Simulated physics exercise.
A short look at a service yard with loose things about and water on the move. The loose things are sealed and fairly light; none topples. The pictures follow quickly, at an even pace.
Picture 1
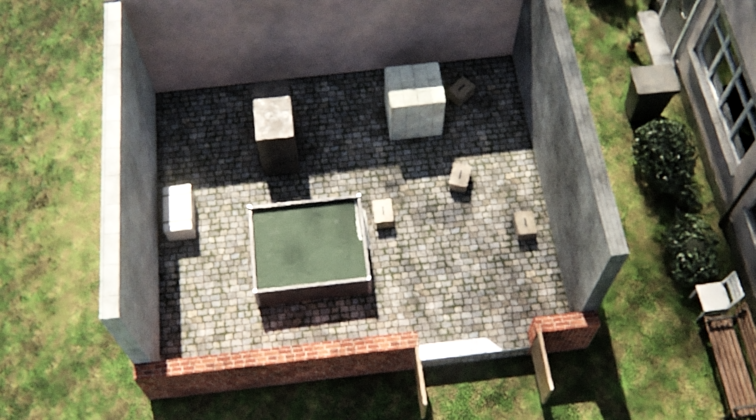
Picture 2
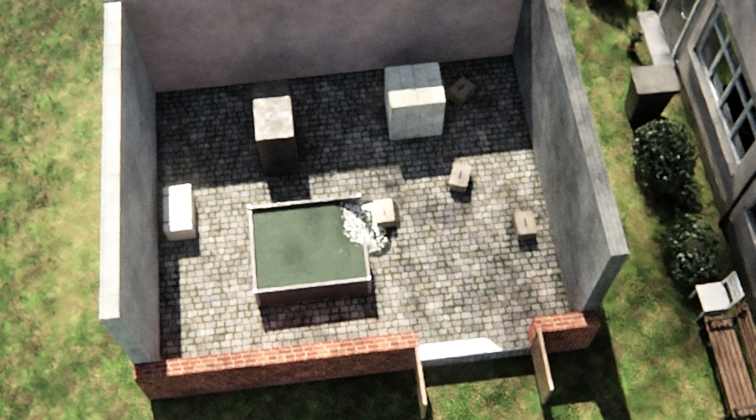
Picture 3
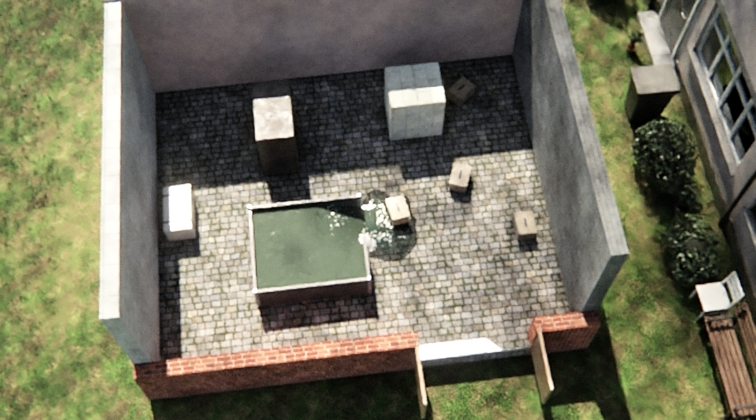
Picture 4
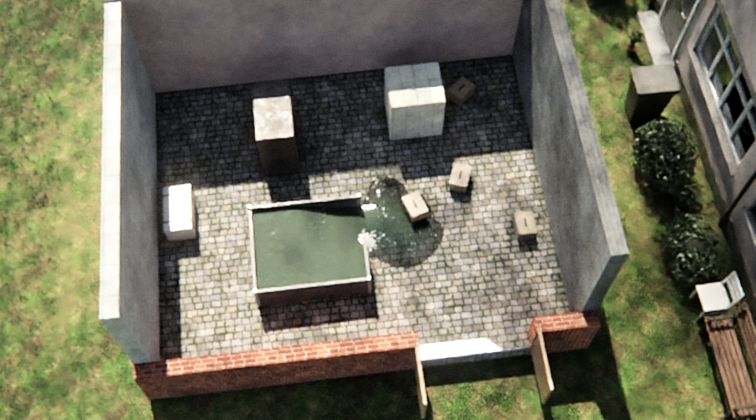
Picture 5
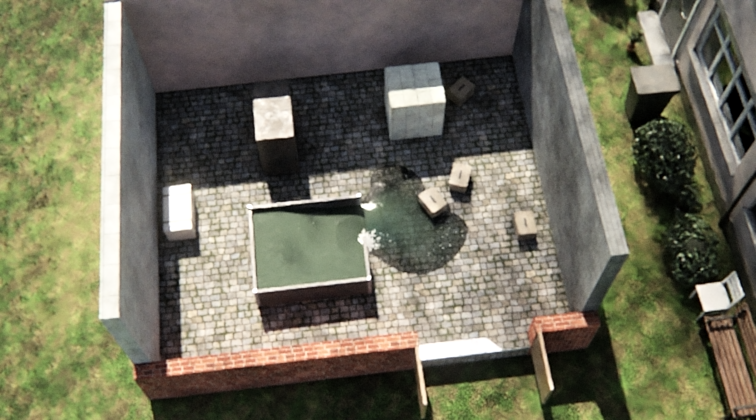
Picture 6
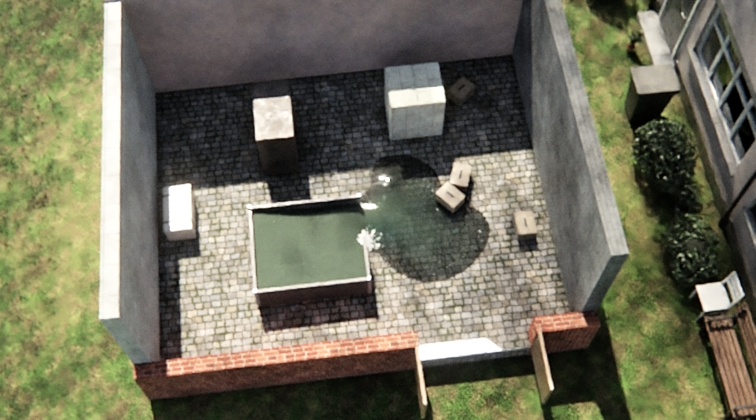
A walled yard paved in grey cobbles, with grass outside, is seen from high above by a still camera. A low tank of green water stands near the centre, with a pale tote at its right edge, more small totes farther right, and brown and whitish blocks behind. Water bursts from the tank's right side, spreads in a dark pool across the cobbles, and pushes the nearest tote rightward until it is beside another.
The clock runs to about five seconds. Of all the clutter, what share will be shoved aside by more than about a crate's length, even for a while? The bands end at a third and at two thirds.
Share: From one to two thirds.
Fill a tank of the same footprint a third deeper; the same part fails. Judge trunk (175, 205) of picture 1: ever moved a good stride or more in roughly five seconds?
Answer: Not that far.
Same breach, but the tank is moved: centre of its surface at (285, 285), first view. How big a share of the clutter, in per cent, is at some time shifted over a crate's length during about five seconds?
Close to 40 %.
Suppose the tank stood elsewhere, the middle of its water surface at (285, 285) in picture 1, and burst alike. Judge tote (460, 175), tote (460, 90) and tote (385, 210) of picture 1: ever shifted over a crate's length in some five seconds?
As listed: Moved that far, under that, yes.
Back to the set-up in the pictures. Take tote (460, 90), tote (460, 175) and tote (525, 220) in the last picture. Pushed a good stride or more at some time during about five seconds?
In that order: Under that, shifted that much, moved that far.
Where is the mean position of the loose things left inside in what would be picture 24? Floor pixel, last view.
Around (441, 167).
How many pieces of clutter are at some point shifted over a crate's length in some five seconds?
That makes 3.
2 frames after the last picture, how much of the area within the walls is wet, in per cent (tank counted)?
Roughly 25 per cent.
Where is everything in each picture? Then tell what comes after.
The first frame shows a tote at (383, 211) rests on the ground; a tote at (460, 175), on the bottom; 0 of 5 have shifted.
The second frame shows a tote at (384, 210) rests on the ground; a tote at (460, 175), on the bottom; 0 of 5 have shifted.
The third frame shows a tote at (398, 207) rests on the ground, close to its start; a tote at (460, 175) rests on the ground; 1 of 5 have shifted.
The fourth frame shows a tote at (415, 204), on the bottom, a stride from its start; a tote at (460, 175) rests on the ground; 1 of 5 have shifted.
The fifth frame shows a tote at (433, 199), on the bottom, a stride from its start; a tote at (460, 175) rests on the ground; 1 of 5 have shifted.
The sixth frame shows a tote at (451, 194) rests on the ground, a stride from its start; a tote at (461, 174), on the bottom; 1 of 5 have shifted.
A moment on, 1 of 5 are well off their spots; 0 afloat.
Next, 2 of 5 are well off their spots; 2 afloat.
Later, 3 of 5 are well off their spots; 3 afloat.
In the end, 3 of 5 are well off their spots, and 3 have been at some point; 4 afloat.
